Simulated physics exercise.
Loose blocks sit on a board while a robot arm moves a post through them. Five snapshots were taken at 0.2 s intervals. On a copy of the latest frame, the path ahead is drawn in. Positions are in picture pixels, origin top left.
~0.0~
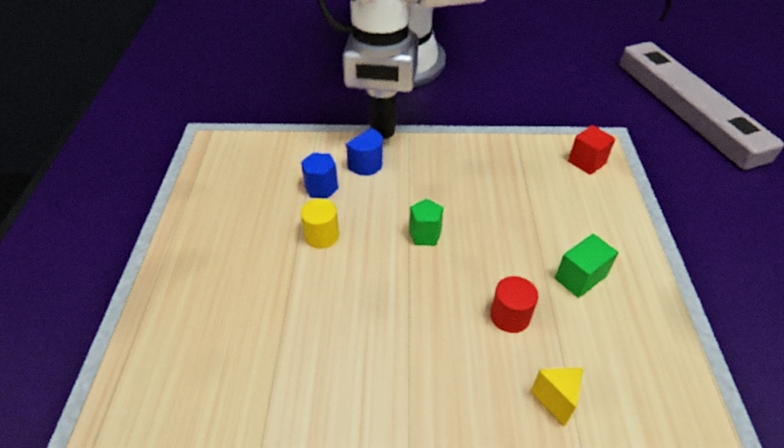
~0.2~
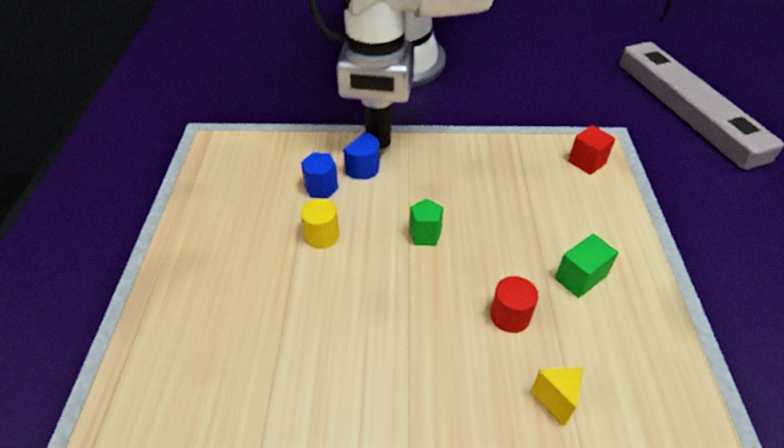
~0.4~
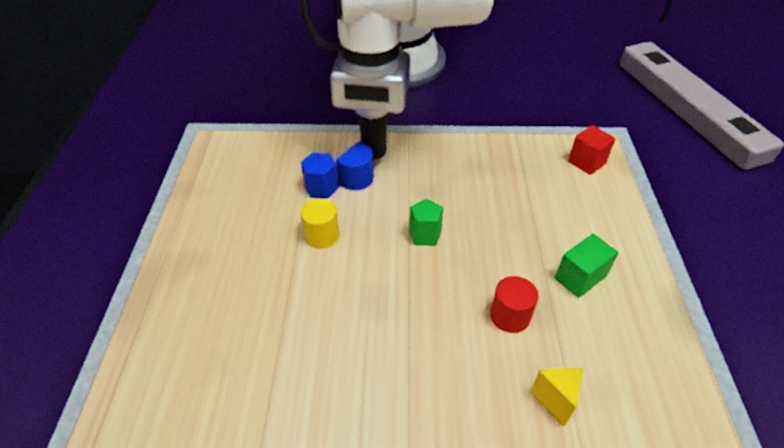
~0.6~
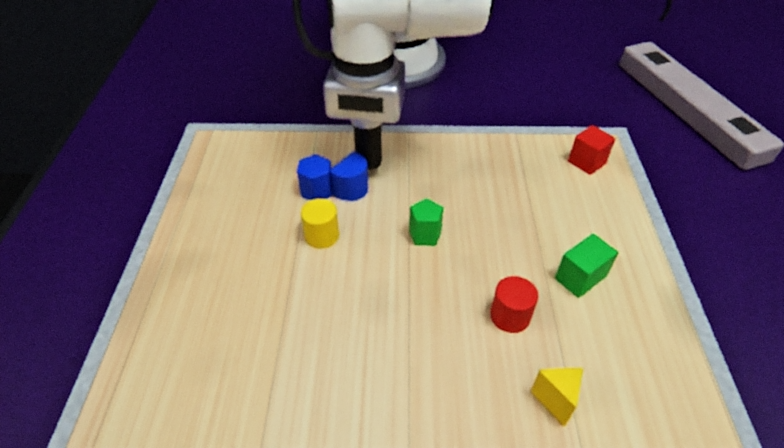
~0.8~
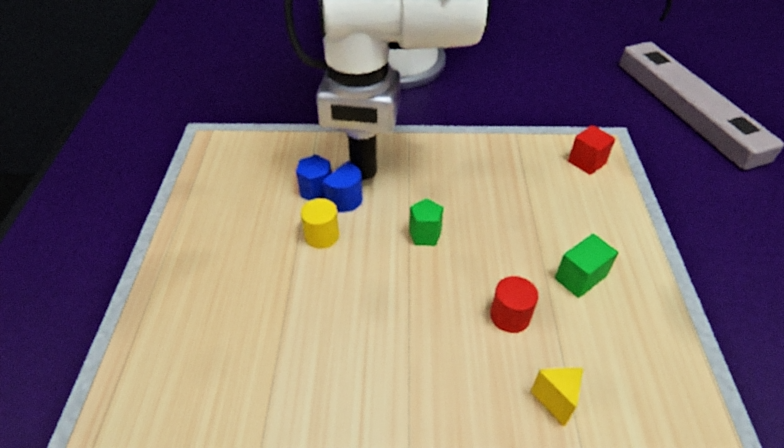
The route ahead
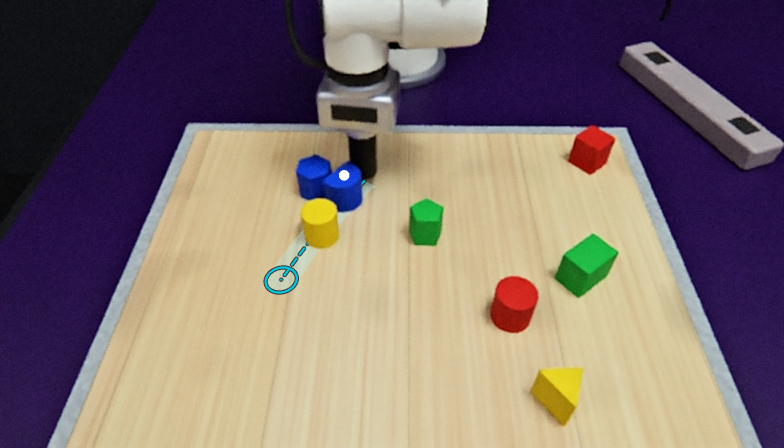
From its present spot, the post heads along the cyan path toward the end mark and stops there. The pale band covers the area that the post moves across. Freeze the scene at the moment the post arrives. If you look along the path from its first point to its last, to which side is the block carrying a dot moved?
It's going to go right.
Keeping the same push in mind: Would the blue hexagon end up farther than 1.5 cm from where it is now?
No, that is not what happens.
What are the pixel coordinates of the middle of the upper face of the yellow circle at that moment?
So, by the moment the path ends, you'll find the top centre of the yellow circle at (277, 284).
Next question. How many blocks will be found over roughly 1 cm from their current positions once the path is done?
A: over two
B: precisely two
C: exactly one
B
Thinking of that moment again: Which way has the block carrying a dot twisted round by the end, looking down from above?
Prediction: Clockwise.
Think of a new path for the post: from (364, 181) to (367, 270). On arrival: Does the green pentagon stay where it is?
In short: Yes.
The line goes from (364, 181) through (323, 225) to (281, 280); the dot is on the blue D-shaped block.
What follows on the original path. One third of the way, post (335, 201); yellow circle (303, 234); blue D-shaped block (313, 207).
Two thirds of the way, post (307, 234); yellow circle (285, 262); blue D-shaped block (274, 235).
At the end, post (279, 271); blue hexagon unmoved; yellow circle (277, 284); blue D-shaped block (238, 254), turned 40° clockwise.
